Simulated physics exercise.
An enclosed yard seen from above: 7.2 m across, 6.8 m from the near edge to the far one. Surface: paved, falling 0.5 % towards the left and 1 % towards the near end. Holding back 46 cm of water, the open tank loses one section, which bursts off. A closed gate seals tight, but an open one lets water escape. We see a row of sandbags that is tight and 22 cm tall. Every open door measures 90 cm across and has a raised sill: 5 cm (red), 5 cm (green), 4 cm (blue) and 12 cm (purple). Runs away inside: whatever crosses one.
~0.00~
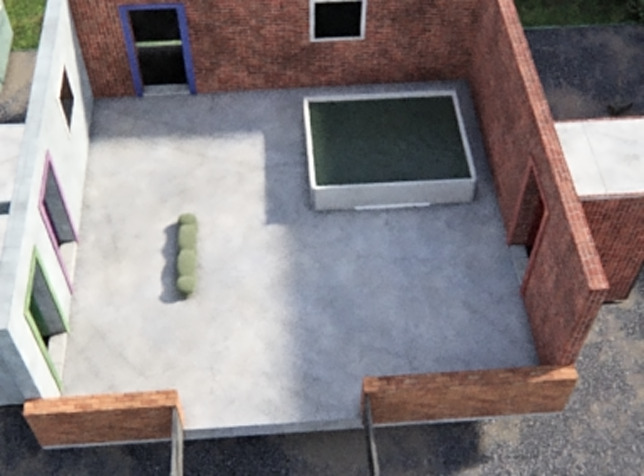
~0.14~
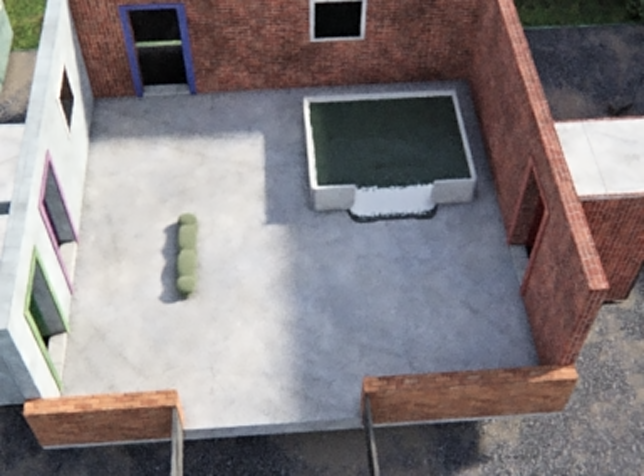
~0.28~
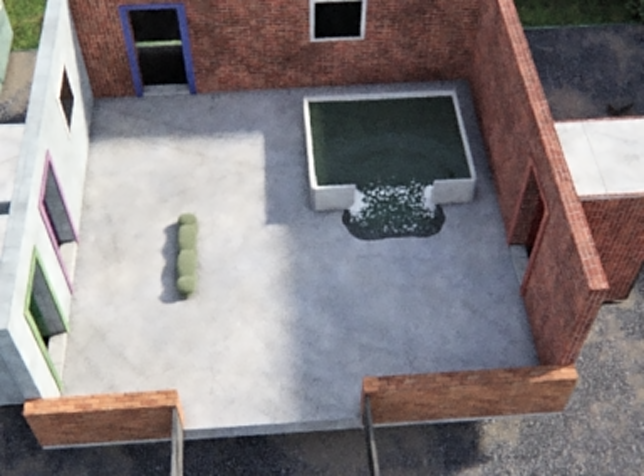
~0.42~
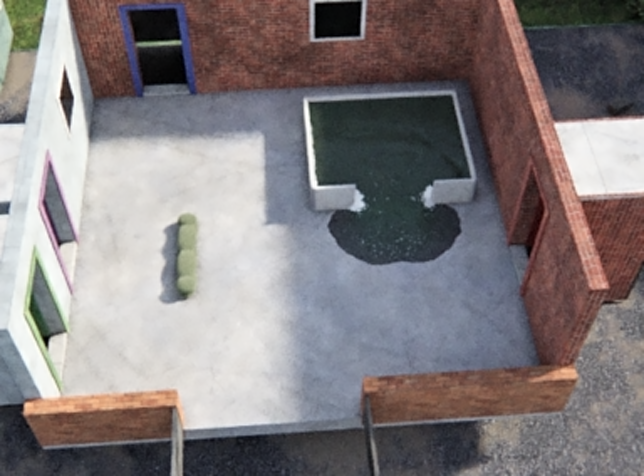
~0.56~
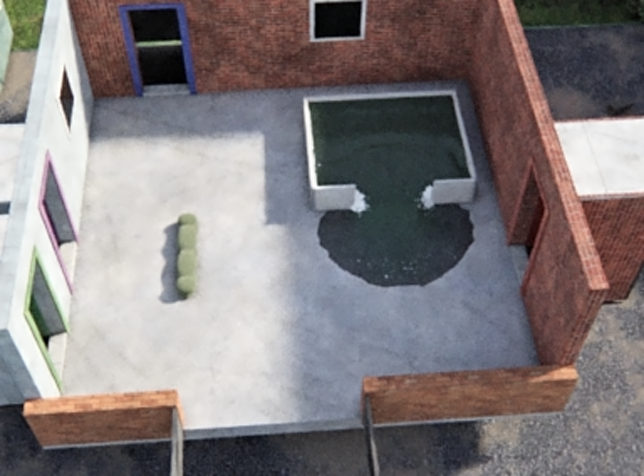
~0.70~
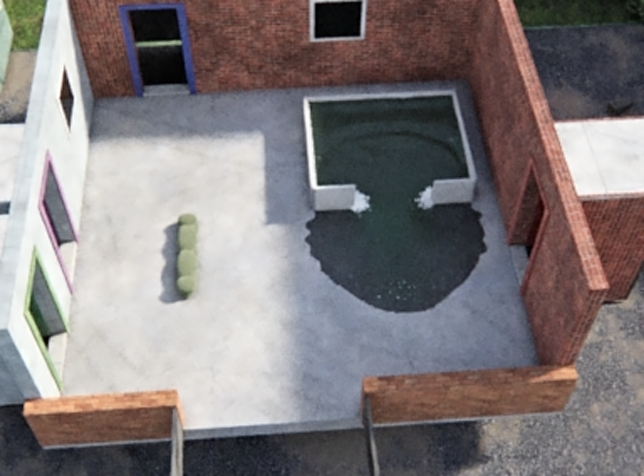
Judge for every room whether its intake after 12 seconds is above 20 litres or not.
My prediction: At the red door the inflow will break the limit; at the green door the inflow will break the limit; at the blue door the inflow will remain within the limit; at the purple door the inflow will remain within the limit.
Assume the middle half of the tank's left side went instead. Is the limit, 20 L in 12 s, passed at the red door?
Relative to that limit, red ends up on the low side.
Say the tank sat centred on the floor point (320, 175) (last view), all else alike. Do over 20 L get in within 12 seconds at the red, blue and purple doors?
Well, red ends up inside the mark, blue ends up inside the mark and purple ends up inside the mark.
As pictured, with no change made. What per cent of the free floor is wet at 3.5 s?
Close to 35 in a hundred.
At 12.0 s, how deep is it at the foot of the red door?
Some 4.0 cm.
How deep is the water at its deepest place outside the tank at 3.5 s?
Depth max: Approx. 25 cm.
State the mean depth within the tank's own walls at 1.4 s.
Around 35 cm on average.
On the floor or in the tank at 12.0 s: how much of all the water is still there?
Roughly 64 percent.
After 1.4 s water covers 20 % of the floor and is deepest (30 cm) near (395, 210); red door 1 cm at the sill, 0 L in, green door not reached, blue door not reached, purple door not reached.
After 2.2 s water covers 30 % of the floor and is deepest (40 cm) near (544, 390); red door 8 cm at the sill, 0 L in, green door not reached, blue door not reached, purple door not reached.
After 3.5 s water covers 35 % of the floor and is deepest (25 cm) near (425, 398); red door 6 cm at the sill, 5 L in, green door not reached, blue door not reached, purple door not reached.
After 7.0 s water covers 50 % of the floor and is deepest (16 cm) near (58, 423); red door 8 cm at the sill, 38 L in, green door 9 cm at the sill, 0 L in, blue door not reached, purple door not reached.
After 12.0 s water covers 70 % of the floor and is deepest (10 cm) near (58, 423); red door 4 cm at the sill, 48 L in, green door 9 cm at the sill, 48 L in, blue door not reached, purple door 4 cm at the sill, 0 L in.
